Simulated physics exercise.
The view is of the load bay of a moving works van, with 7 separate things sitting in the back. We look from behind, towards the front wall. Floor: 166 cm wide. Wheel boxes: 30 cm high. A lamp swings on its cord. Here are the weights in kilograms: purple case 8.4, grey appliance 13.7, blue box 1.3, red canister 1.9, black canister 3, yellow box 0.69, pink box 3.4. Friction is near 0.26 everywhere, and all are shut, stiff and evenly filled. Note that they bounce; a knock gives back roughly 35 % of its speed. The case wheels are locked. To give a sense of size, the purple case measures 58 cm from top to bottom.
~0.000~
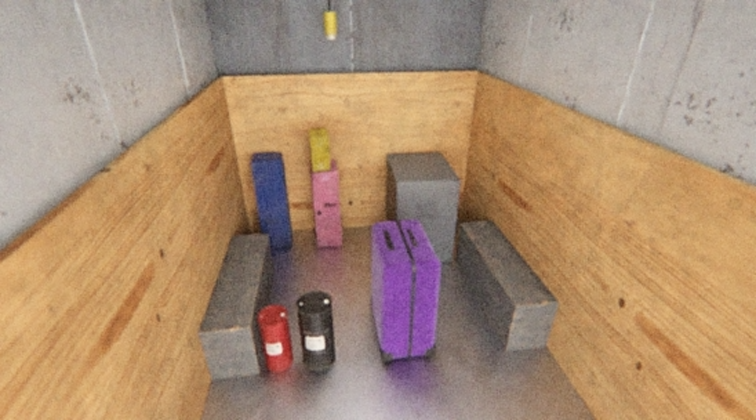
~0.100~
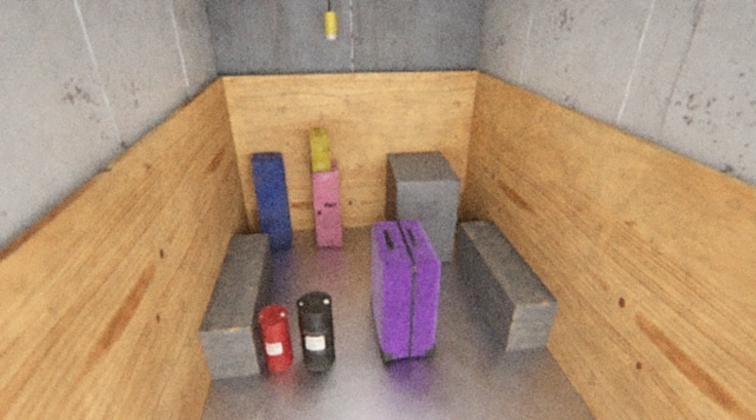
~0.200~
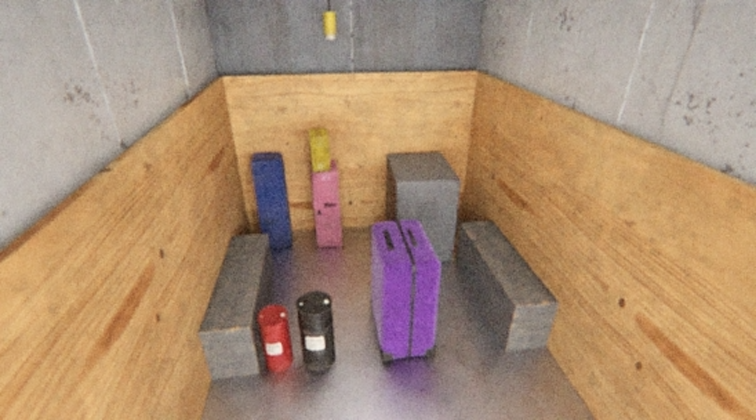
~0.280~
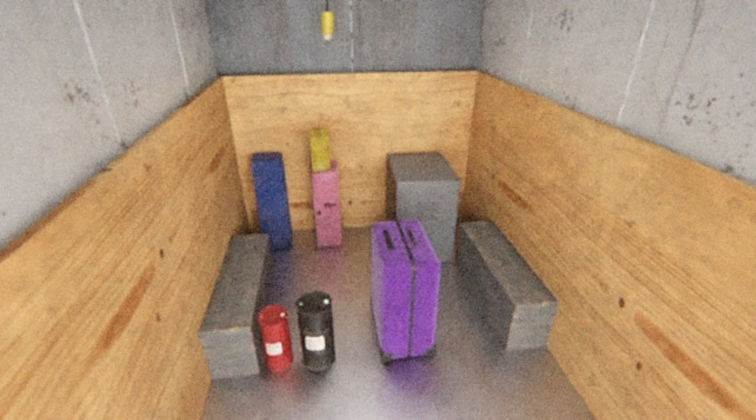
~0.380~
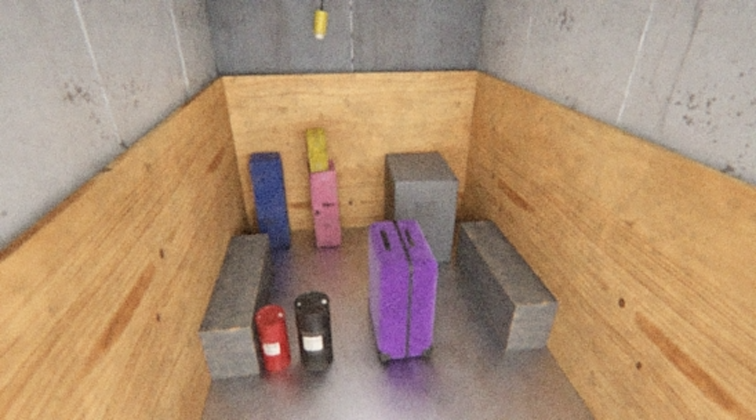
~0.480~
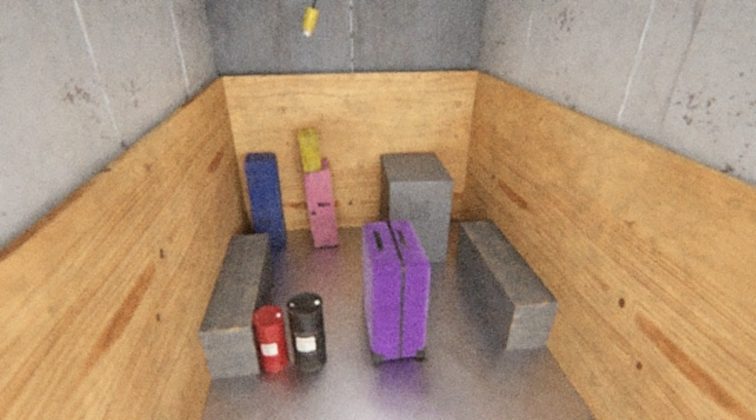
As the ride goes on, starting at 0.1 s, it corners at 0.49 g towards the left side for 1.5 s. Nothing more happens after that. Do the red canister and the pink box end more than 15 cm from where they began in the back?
As it turns out, the red canister stays where it started; as for the pink box, it winds up somewhere else.
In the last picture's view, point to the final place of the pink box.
Roughly (284, 208).
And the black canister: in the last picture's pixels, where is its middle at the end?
My guess is roughly (246, 367).
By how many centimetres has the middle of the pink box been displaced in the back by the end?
Start to finish, roughly 30 cm.
By 0.68 s, force 0.49 g left; pink box tilted 22° near (304, 204); red canister 2 cm from its spot near (272, 339); yellow box tilted 22°.
By 0.88 s, force 0.49 g left; pink box tilted 24° near (300, 206); red canister 2 cm from its spot near (272, 339); yellow box tilted 35°.
By 1.18 s, force 0.49 g left; pink box 30 cm from its spot near (284, 208); red canister 2 cm from its spot near (272, 339); yellow box tilted 72°.
When it is over (2.2 s), lying over in the back, yellow box; not toppled but over 15 cm from the start, purple case, grey appliance, black canister and pink box; the other 2 within 15 cm of the start. In the last view, red canister near (272, 339), pink box near (284, 208).
